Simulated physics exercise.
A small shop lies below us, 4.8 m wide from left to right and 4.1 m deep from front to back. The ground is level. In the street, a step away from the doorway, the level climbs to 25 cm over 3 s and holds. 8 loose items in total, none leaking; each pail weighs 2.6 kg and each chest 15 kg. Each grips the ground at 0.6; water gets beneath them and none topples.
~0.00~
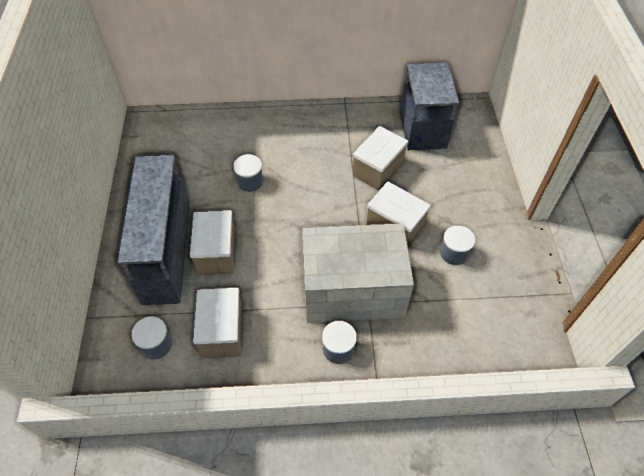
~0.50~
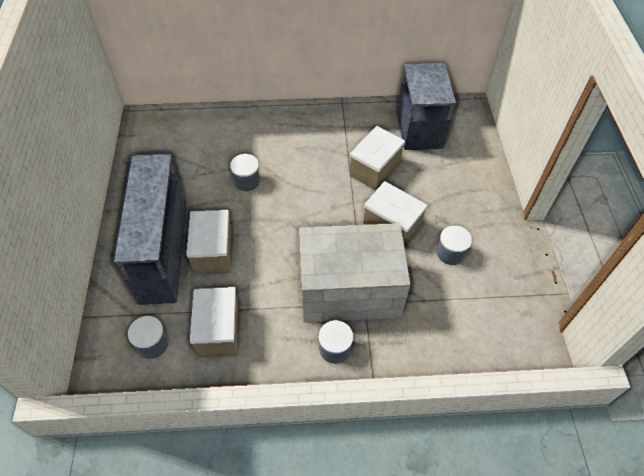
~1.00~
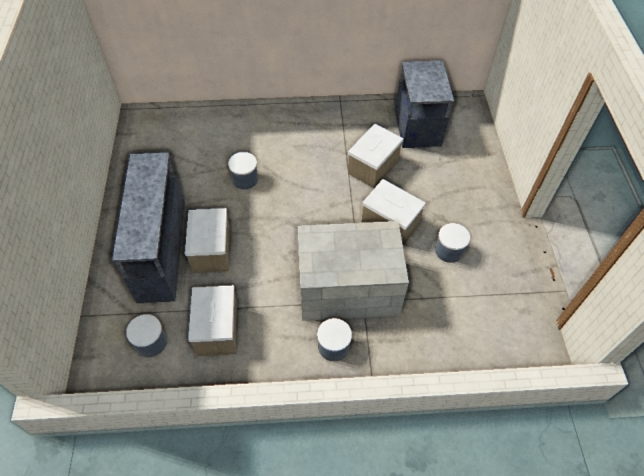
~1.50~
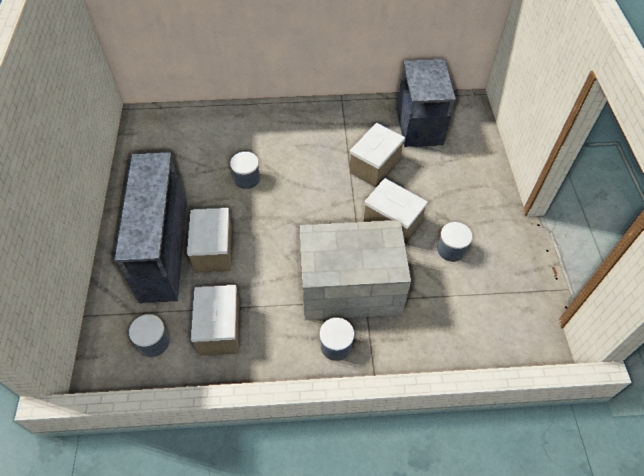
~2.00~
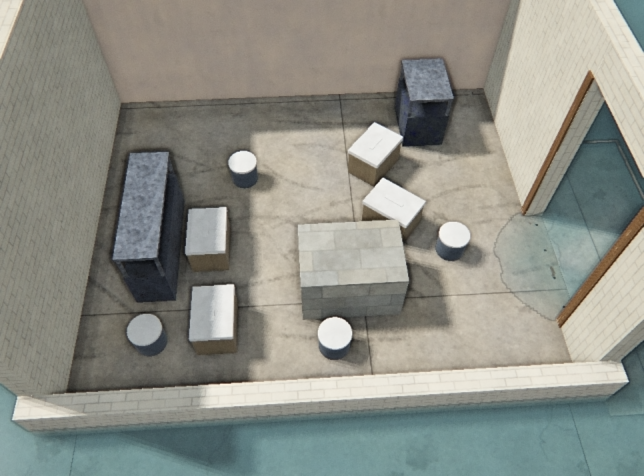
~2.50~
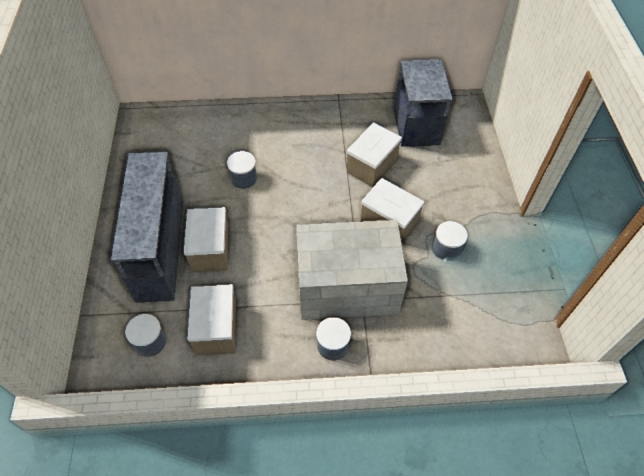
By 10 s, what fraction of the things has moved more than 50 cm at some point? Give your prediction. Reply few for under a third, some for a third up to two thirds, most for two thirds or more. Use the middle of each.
Most.
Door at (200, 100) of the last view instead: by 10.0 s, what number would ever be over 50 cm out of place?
Result: 6 of them.
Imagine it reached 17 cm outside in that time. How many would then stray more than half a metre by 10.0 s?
In that case the number is 4.
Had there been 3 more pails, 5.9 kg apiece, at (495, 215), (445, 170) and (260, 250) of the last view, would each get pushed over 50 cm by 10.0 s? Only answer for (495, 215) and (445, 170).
The first: Not as far. The second: Not as far.
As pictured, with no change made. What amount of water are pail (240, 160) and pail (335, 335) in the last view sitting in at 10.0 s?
I'd put it at 19 cm and 7 cm respectively.
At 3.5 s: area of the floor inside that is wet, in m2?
Near 4.5 m2 in all.
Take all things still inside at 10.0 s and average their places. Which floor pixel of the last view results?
They average out to somewhere around (203, 174).
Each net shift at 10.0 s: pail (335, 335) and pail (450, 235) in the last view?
The first is 140 cm from its start, the second 400 cm.
After 3.5 s 0 of 8 are over 50 cm from their spots; 1 afloat.
After 4.5 s 2 of 8 are over 50 cm from their spots; 1 afloat.
After 7.0 s 6 of 8 are over 50 cm from their spots; 5 afloat.
After 10.0 s 7 of 8 are over 50 cm from their spots, and 7 have been at some point; 7 afloat.
